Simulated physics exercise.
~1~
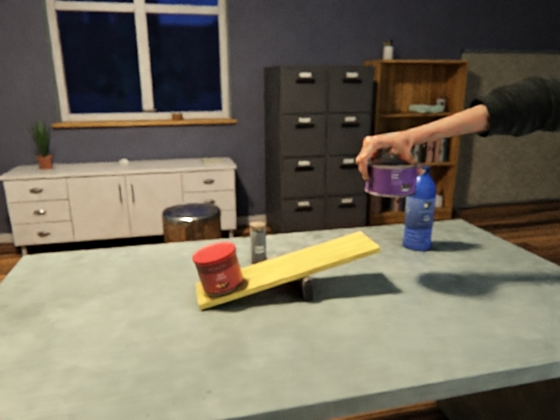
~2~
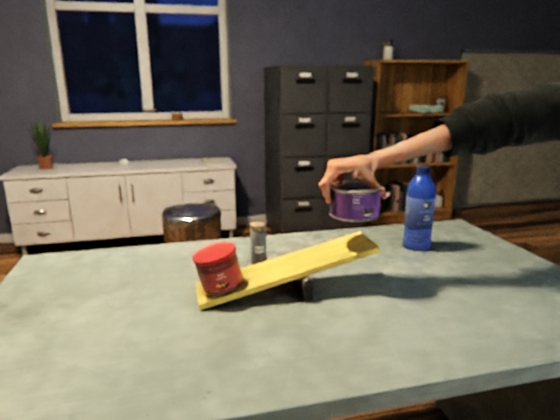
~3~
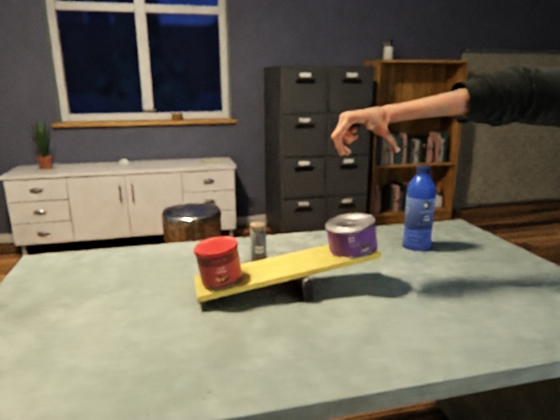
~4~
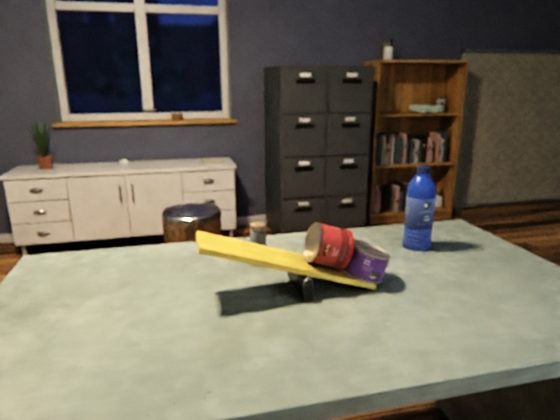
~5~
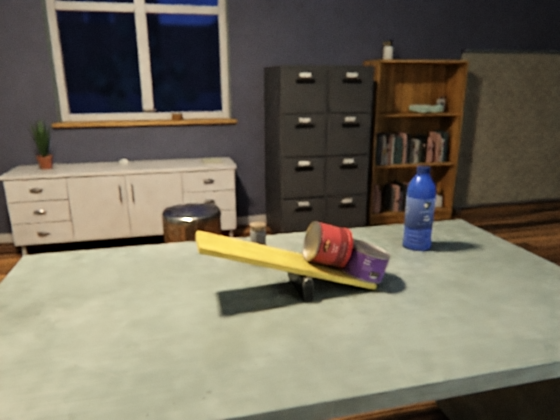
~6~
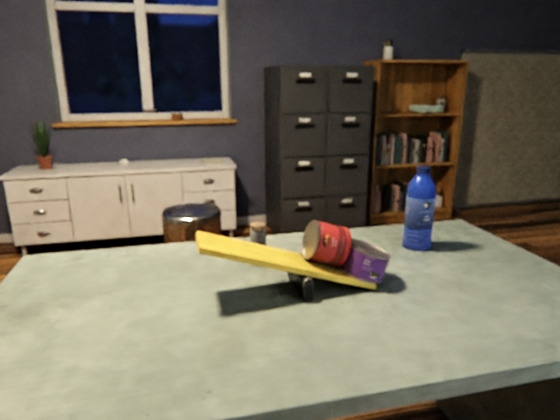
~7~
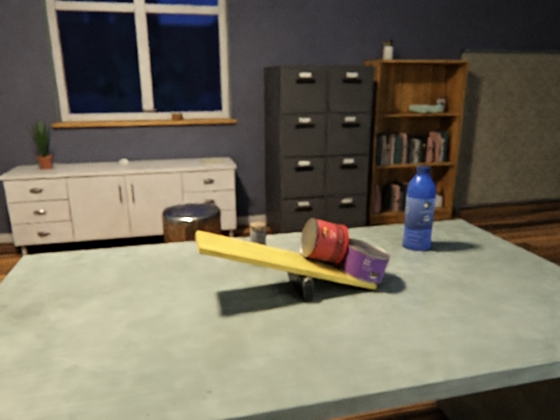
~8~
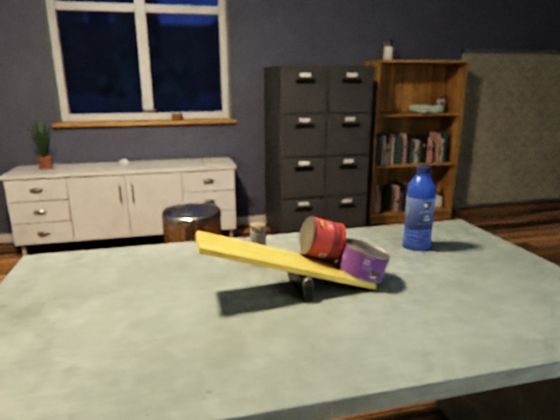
A hand sets a purple tub on a yellow plank, which tips, toppling the red tub.
